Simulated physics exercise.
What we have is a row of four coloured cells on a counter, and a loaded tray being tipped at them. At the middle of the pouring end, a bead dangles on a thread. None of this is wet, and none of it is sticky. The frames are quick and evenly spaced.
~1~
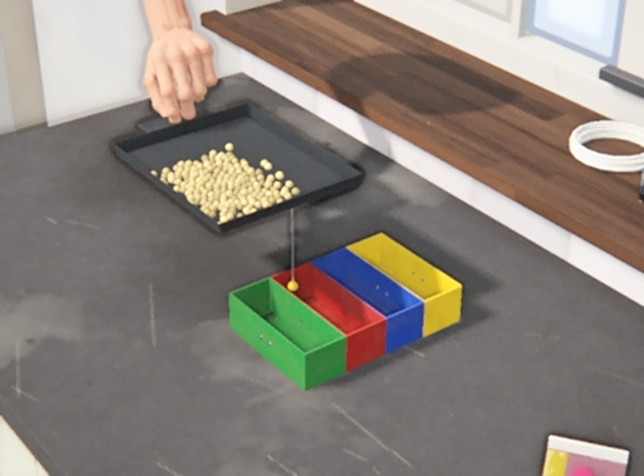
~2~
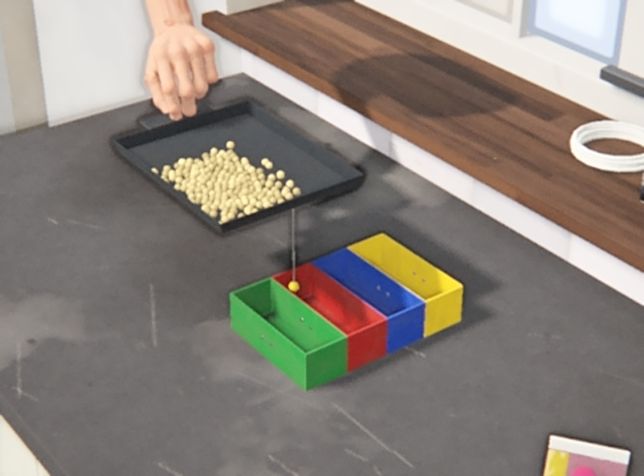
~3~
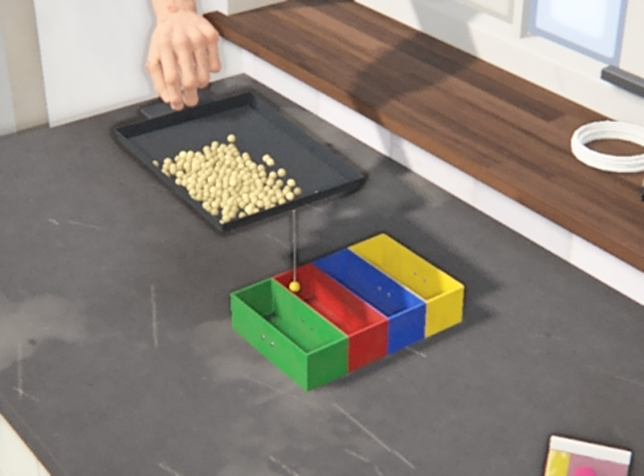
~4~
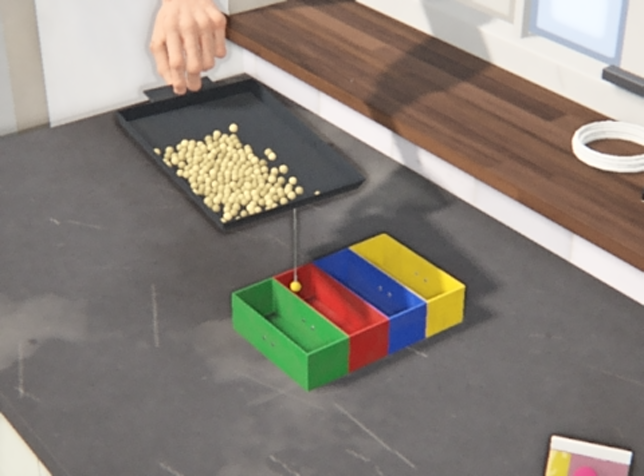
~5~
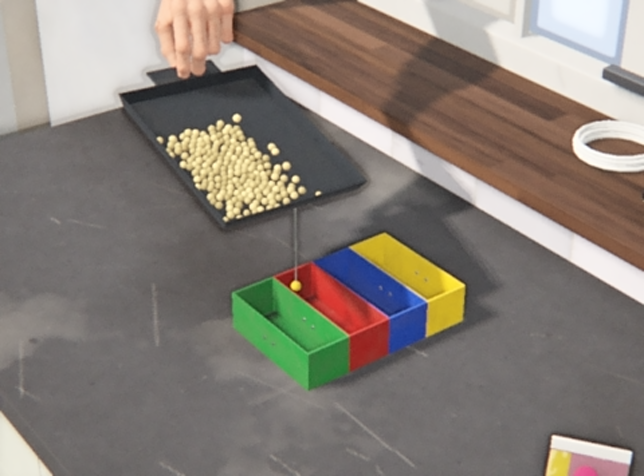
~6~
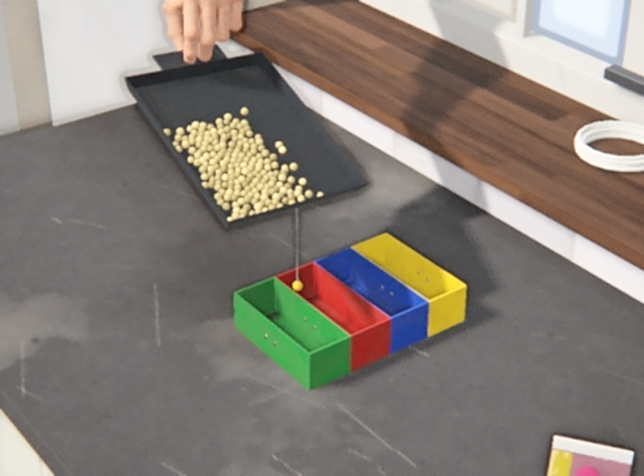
Tray of soya beans held by a hand above green, red, blue and yellow cells, gradually tilting down towards its right corner.
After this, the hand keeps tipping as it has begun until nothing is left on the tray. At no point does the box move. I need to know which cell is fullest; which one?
That is the blue cell.
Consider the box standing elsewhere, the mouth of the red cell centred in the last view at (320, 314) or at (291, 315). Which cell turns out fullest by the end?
Try 1: The blue one. Try 2: That yellow cell.
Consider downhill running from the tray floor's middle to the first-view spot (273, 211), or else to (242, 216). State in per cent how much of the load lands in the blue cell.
The first try gives close to 0 percent; the next gives 0 percent.
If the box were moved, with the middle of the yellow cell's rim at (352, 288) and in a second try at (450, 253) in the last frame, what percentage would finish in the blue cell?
30 %, then 0 %.
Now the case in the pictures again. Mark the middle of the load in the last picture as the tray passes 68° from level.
Look close to (317, 202) in the last picture.
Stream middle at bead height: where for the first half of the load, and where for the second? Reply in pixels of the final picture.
For the early half I get (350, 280), and for the late half (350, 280).
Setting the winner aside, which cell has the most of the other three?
That would be the cell in red.
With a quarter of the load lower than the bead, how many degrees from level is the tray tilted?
At some 80 degrees.
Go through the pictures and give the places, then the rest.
In the first picture, corners of the pouring end at (221, 221) and (355, 173), level; middle of the load at (224, 185), soya beans; bead on its thread at (293, 286); green cell at (325, 360); red cell at (366, 342); blue cell at (405, 324); yellow cell at (442, 308).
In the second picture, corners of the pouring end at (222, 221) and (356, 174), level; middle of the load at (225, 184).
In the third picture, corners of the pouring end at (223, 220) and (358, 175), tipped barely, lowest at the right corner; middle of the load at (226, 180).
In the fourth picture, corners of the pouring end at (225, 219) and (359, 177), tipped a little, lowest at the right corner; middle of the load at (228, 174).
In the fifth picture, corners of the pouring end at (227, 218) and (360, 179), tipped clearly, lowest at the right corner; middle of the load at (231, 168).
In the sixth picture, corners of the pouring end at (230, 217) and (362, 181), tipped clearly, lowest at the right corner; middle of the load at (237, 166), nearly all on the move; green cell at (330, 360); red cell at (370, 341); blue cell at (409, 324); yellow cell at (447, 307).
Soon, tray tipped steeply; most on the tray; a small part in the blue cell; a stray few in the red cell; a stray few in the green cell; about a quarter falling or outside the box.
A while on, tray tipped past a quarter turn; about a third in the blue cell; about a third in the red cell; about a quarter in the green cell; a stray few in the yellow cell; a small part falling or outside the box.
Towards the end, tray tipped past a quarter turn; about half in the blue cell; about a third in the red cell; about a quarter in the green cell; a stray few in the yellow cell; a stray few falling or outside the box.
Finally, tray tipped past a quarter turn; about half in the blue cell; about a third in the red cell; about a quarter in the green cell; a stray few in the yellow cell; a stray few outside the box.
